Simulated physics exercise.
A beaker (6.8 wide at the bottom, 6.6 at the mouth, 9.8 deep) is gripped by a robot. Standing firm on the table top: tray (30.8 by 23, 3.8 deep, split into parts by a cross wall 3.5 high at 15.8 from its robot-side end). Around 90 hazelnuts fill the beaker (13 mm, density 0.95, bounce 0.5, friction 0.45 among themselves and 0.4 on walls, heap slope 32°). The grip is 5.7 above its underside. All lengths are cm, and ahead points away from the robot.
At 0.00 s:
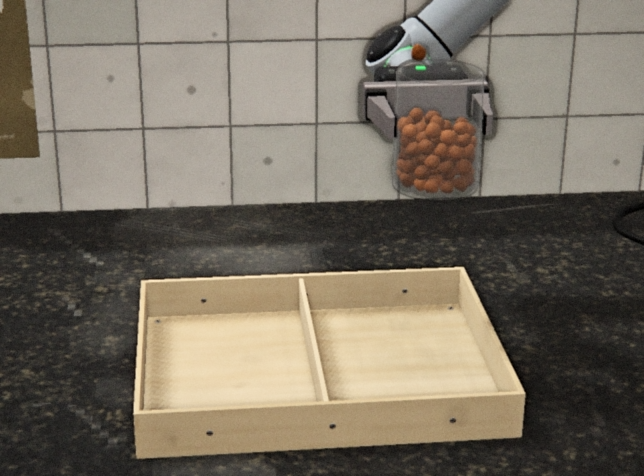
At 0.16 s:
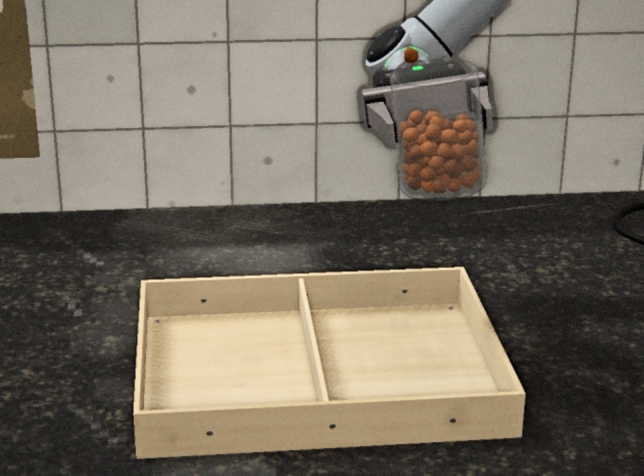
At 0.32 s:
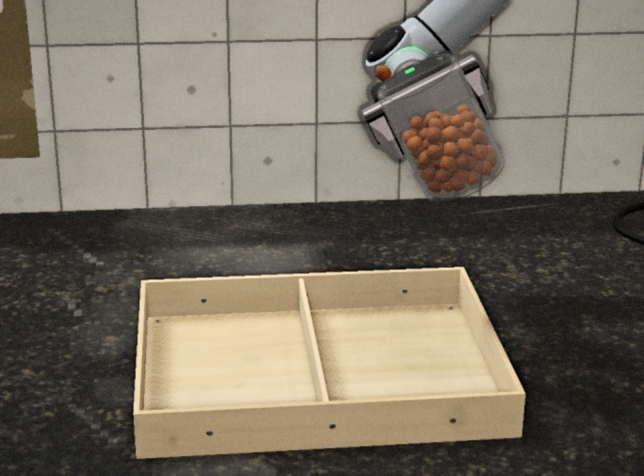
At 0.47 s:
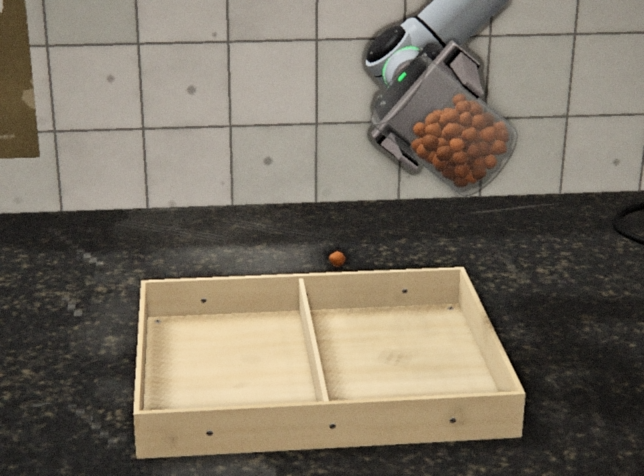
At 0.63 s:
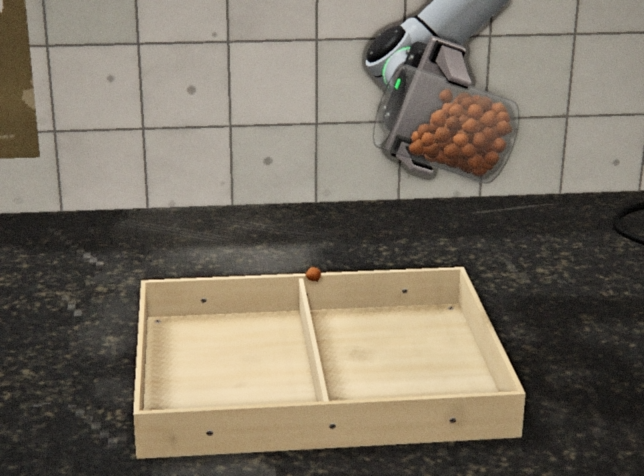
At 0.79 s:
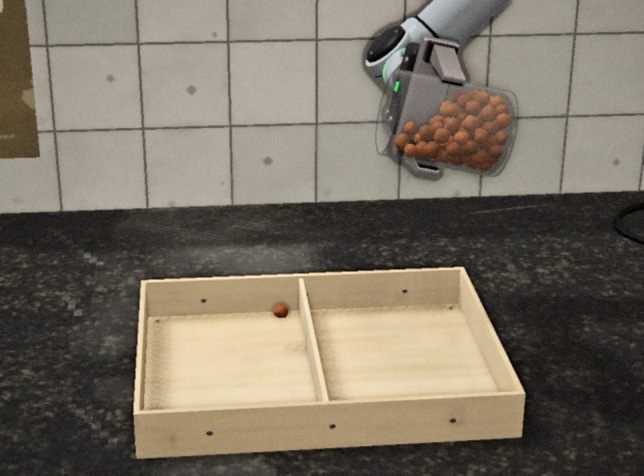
A robot arm held a clear beaker of hazelnuts above a divided wooden tray and steadily tilted it onto its side, while a single nut dropped near the divider and ended up in the left part.
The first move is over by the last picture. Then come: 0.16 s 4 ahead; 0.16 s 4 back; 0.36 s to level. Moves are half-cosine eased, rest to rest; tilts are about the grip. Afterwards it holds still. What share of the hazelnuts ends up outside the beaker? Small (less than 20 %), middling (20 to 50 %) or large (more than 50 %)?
Share outside the beaker: Small (less than 20 %).
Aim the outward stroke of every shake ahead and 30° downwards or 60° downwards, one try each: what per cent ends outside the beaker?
About 0 and 0 per cent.
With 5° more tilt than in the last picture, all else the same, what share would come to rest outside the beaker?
In that case some 15 per cent.
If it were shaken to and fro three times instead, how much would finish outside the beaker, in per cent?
It would be near 20 per cent.
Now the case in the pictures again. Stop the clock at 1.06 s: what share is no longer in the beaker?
About 0 per cent by then.
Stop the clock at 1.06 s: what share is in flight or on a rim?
About 0 per cent.
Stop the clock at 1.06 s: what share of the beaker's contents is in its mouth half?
About 45 per cent.
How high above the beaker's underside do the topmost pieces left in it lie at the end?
Some 7.0 cm.
After 1.06 s, tilted 77° forward, highest piece 25 above the table; 89 in the beaker, 1 in the far-side part.
After 1.33 s, tilted 24° forward, highest piece 26 above the table; 84 in the beaker, 3 in the robot-side part, 2 in the far-side part, 1 in flight or on a rim.
After 1.67 s, level, highest piece 25 above the table; 84 in the beaker, 4 in the robot-side part, 2 in the far-side part.
After 2.72 s, level, highest piece 25 above the table; 84 in the beaker, 4 in the robot-side part, 2 in the far-side part.
In the end, 84 in the beaker, 4 in the robot-side part, 2 in the far-side part. That is 7 % outside the beaker.
